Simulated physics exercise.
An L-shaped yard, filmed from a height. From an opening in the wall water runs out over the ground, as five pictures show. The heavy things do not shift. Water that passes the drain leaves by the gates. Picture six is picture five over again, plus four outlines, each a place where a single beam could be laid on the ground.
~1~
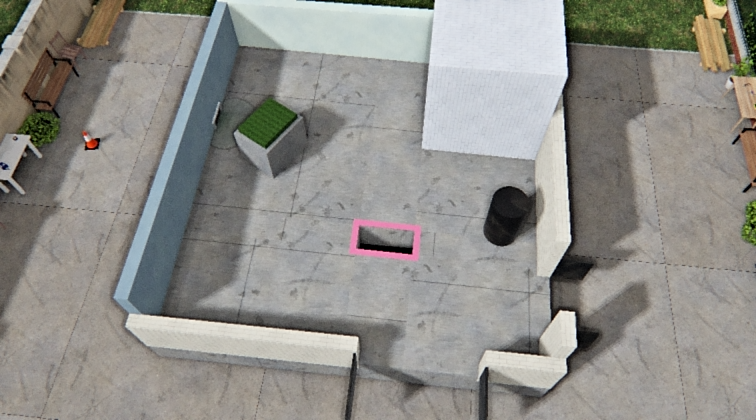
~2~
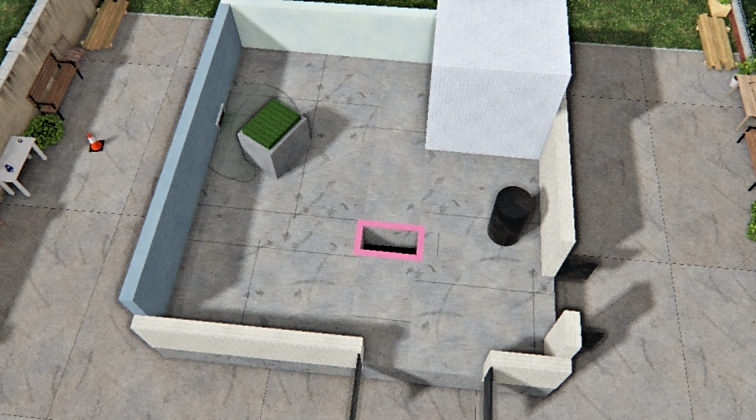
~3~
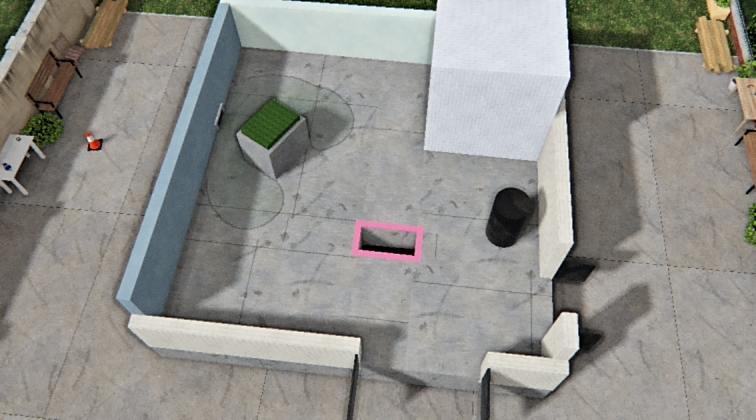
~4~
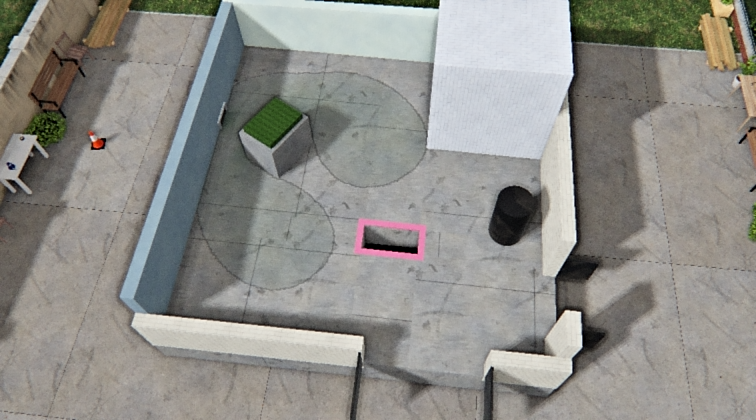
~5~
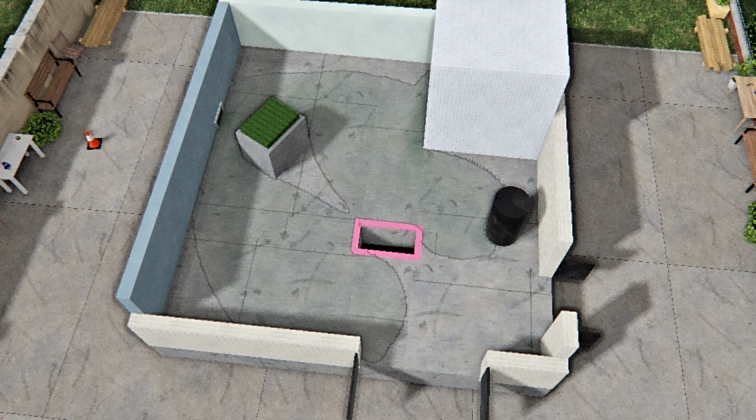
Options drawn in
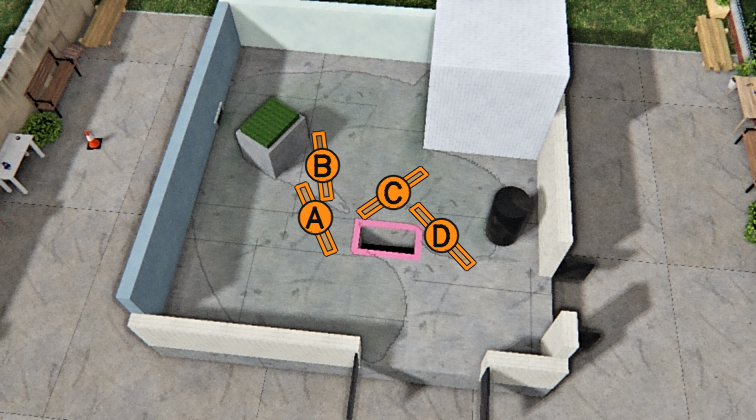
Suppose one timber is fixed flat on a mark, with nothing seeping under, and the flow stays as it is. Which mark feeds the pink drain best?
Choose D.
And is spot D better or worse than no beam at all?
It is better.
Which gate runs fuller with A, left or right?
More leaves on the right.
In orange, A from (301, 185) to (330, 252); B from (318, 133) to (326, 198); C from (361, 214) to (423, 171); D from (415, 207) to (470, 265).
For spot A, about 10 % of the stream goes into the pink drain, about 90 % out by the gates.
For spot B, about 12 % of the stream goes into the pink drain, about 88 % out by the gates.
For spot C, about 10 % of the stream goes into the pink drain, about 90 % out by the gates.
For spot D, about 16 % of the stream goes into the pink drain, about 84 % out by the gates.
